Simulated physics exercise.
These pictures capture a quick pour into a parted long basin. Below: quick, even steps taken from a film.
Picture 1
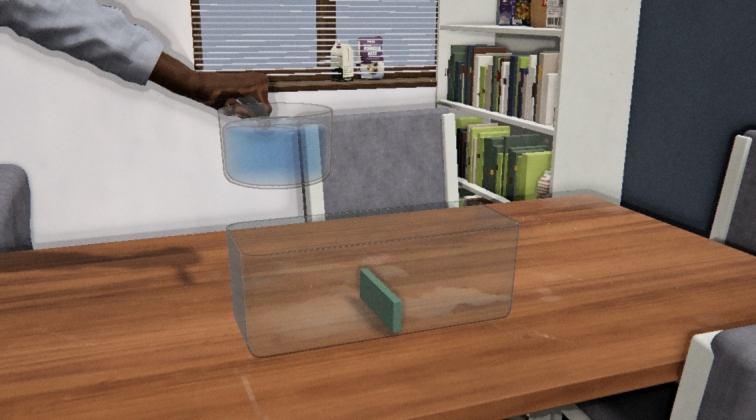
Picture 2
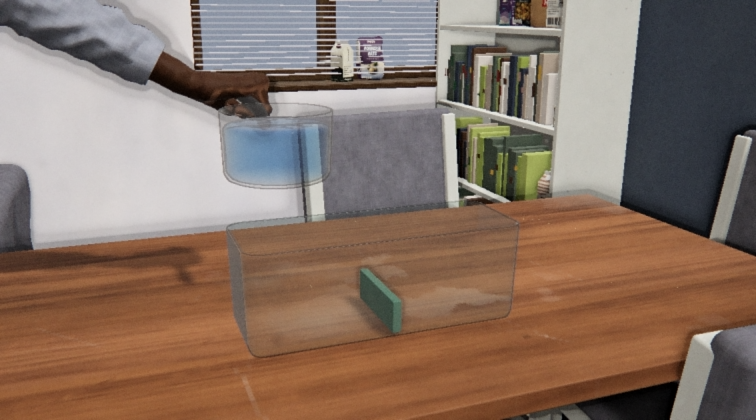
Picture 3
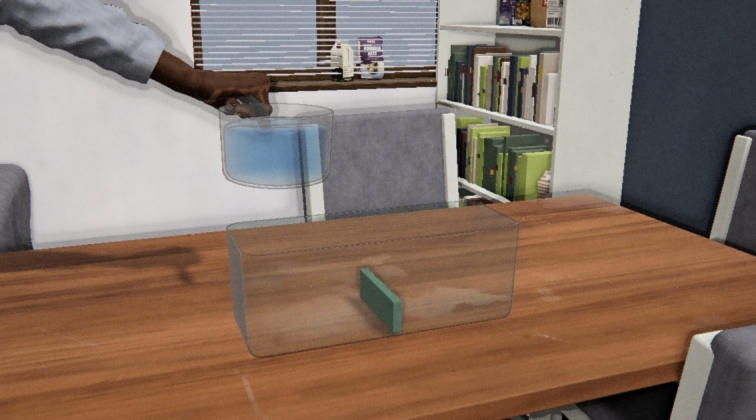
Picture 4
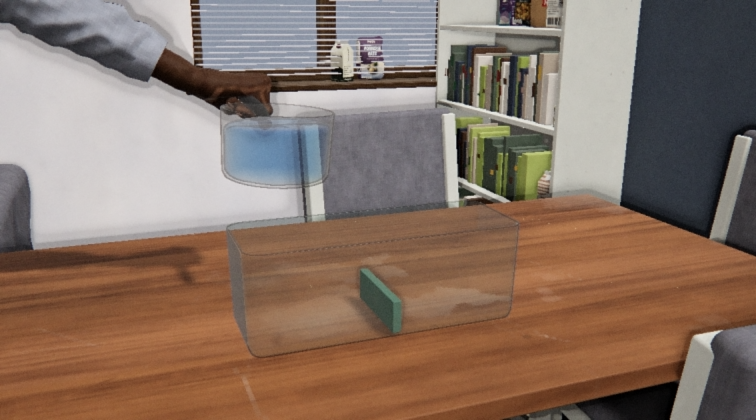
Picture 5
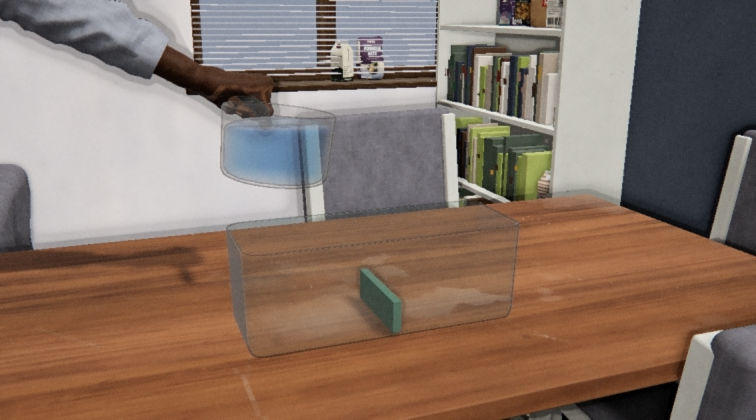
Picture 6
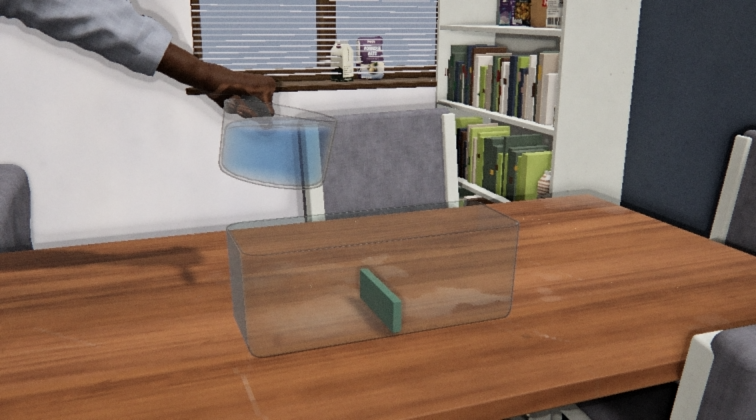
A hand in a pale blue sleeve reaches in from the upper left, seen from slightly above a wooden table, with grey chairs, window blinds and a bookshelf behind. It holds a clear round container of blue liquid above a long transparent basin, which has a small green divider standing inside. The container stays nearly still, then tilts slightly down to the right, while the camera remains fixed.
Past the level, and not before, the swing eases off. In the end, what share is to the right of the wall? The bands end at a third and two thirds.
Most likely one third to two thirds will rest right of the wall.
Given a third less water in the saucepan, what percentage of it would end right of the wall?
Some 25 parts in a hundred, give or take.
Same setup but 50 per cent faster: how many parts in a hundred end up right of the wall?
It comes to some 40 in a hundred.
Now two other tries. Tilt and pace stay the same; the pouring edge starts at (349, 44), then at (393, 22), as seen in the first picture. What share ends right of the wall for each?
The first start yields 85 per cent, the second 95 per cent.
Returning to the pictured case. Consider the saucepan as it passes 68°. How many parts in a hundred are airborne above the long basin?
It comes to 25 per cent or so.
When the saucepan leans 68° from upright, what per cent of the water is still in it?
I'd reckon near 65 percent is still held at that tilt.
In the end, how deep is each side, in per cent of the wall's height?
Once it settles, the left reaches around 40 and the right around 40.
A moment on, the saucepan is tipped part way and 65 per cent is still to pour, 4 is left of the wall and 6 right of it.
Next, the saucepan is tipped right over and 12 per cent is still to pour, 28 is left of the wall and 52 right of it.
Then the saucepan is tipped right over and 0 per cent is still to pour, 46 is left of the wall and 52 right of it.
Later the saucepan is tipped right over and 0 per cent is still to pour, 47 is left of the wall and 53 right of it.
At rest 47 per cent lies left of the wall, 53 right of it and 0 outside.
